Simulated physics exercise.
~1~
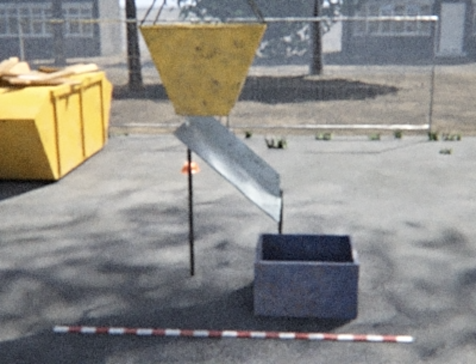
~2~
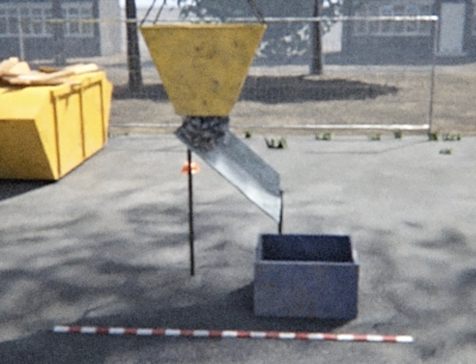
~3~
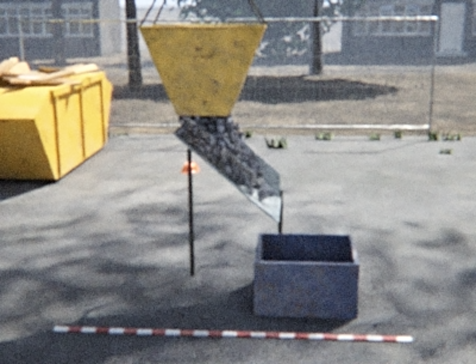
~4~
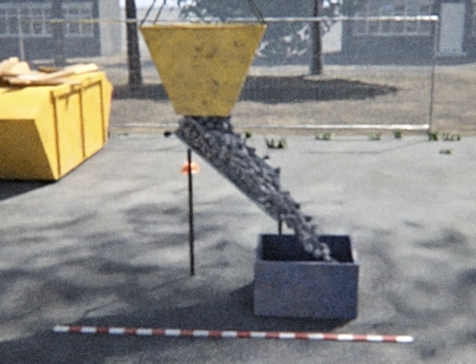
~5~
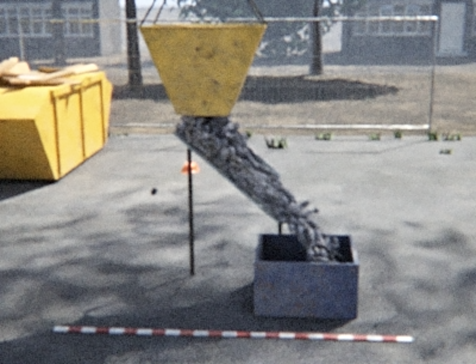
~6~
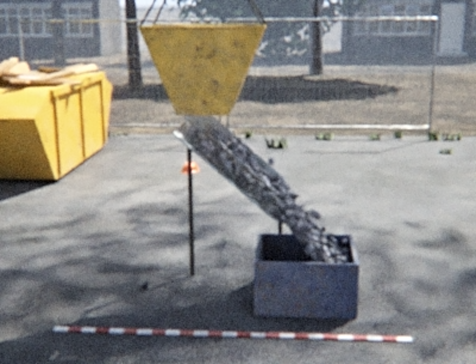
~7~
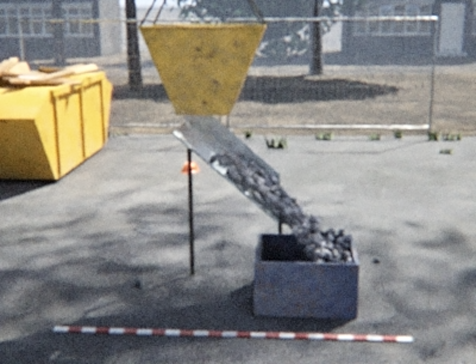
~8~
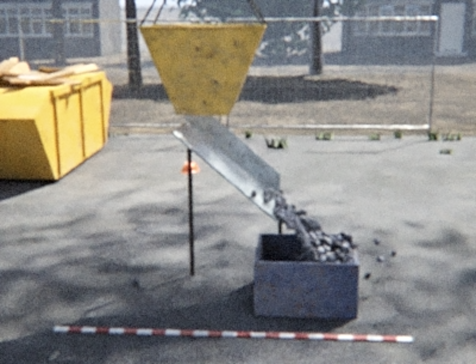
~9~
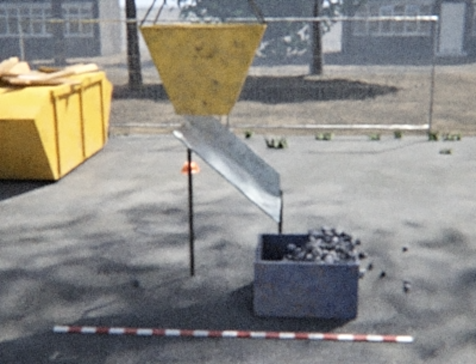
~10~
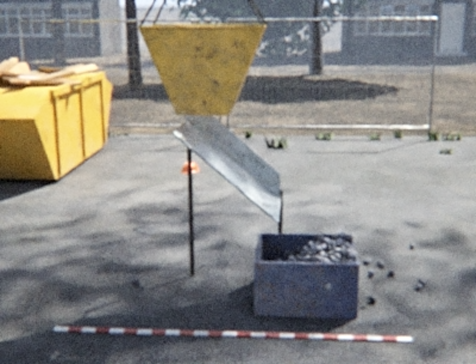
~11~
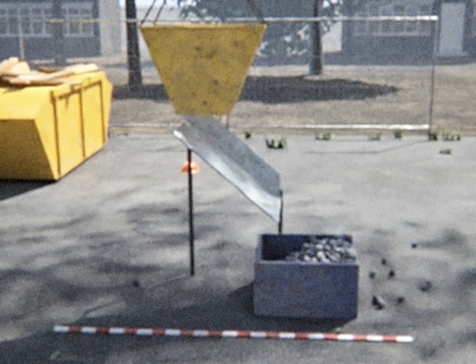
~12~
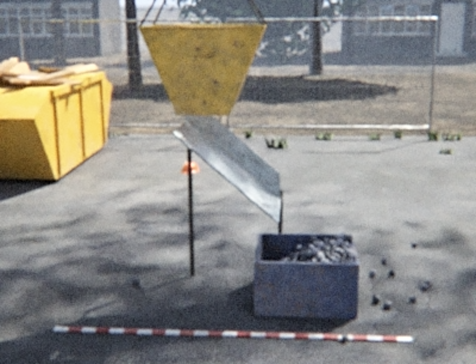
On a sunlit, shadow-dappled tarmac yard with a mesh fence and trees behind, seen from the front and slightly above, a yellow skip hangs over a sloping steel chute. A grey-blue open bin stands at the lower right, a red-and-white staff lies in front, and a larger yellow container sits at the left. Dark grey stones drop from the skip's bottom and slide down the chute to the right. They pour into the bin and heap up as the chute empties. Nearly all settle inside, while a few scatter on the ground to its right.
